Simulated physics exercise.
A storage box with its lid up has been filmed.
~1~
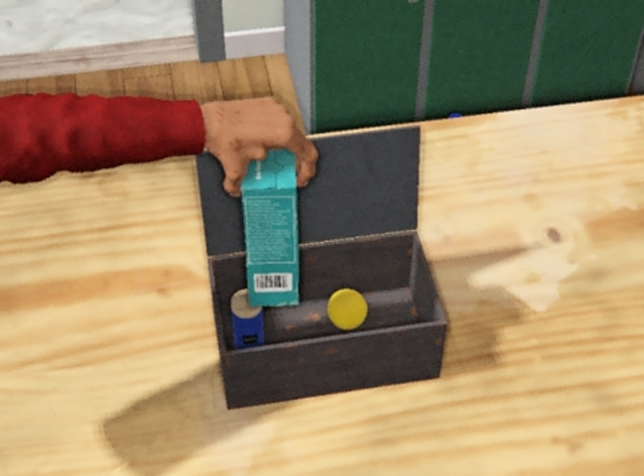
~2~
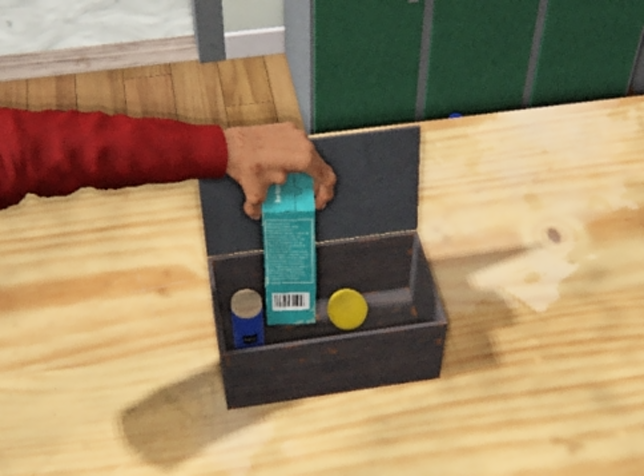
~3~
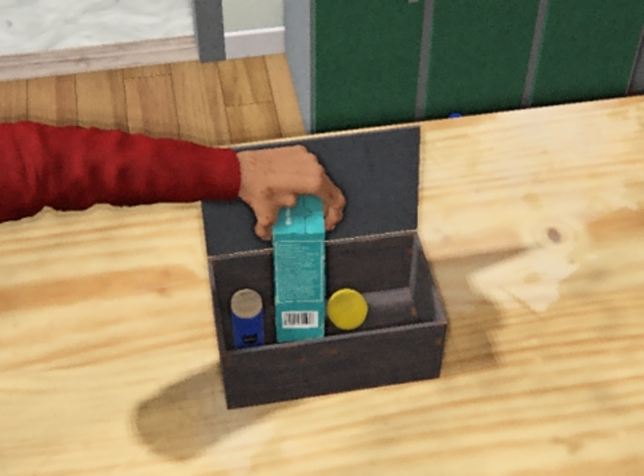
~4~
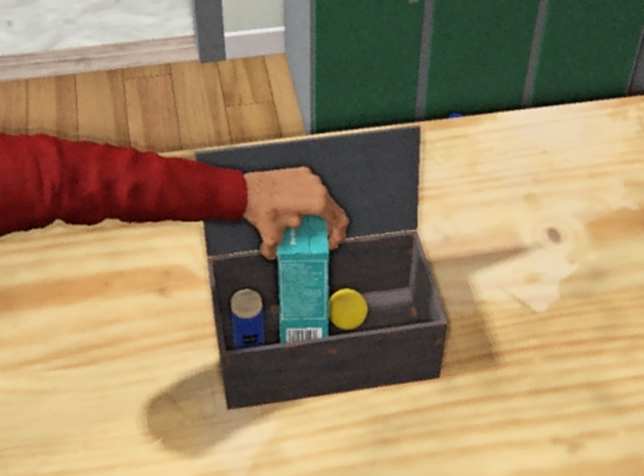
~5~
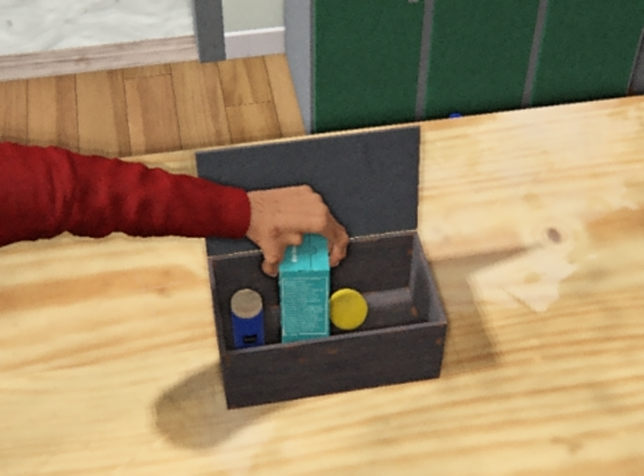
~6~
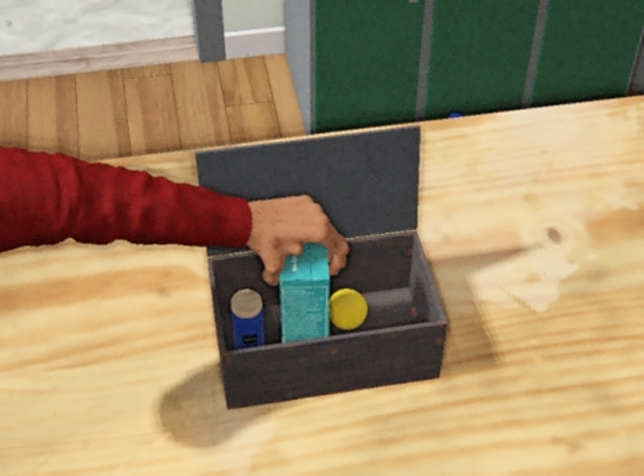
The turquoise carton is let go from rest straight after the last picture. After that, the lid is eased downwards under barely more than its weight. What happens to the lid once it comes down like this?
The lid is stopped short of the rim.
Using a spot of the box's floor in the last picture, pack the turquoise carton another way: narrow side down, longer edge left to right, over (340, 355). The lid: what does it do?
The lid settles shut this time.
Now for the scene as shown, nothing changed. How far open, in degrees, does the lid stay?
The answer is about 55 degrees.
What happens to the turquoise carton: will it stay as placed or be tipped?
The turquoise carton stays as placed.
Then, 1.00 s later than the last frame, lid starting down.
Then, 1.30 s later than the last frame, lid 77° above the rim.
Then, 1.60 s later than the last frame, lid 59° above the rim.
When it is over, lid 53° above the rim; all 3 as before. End places, in pixels of the last picture, turquoise carton near (304, 312).
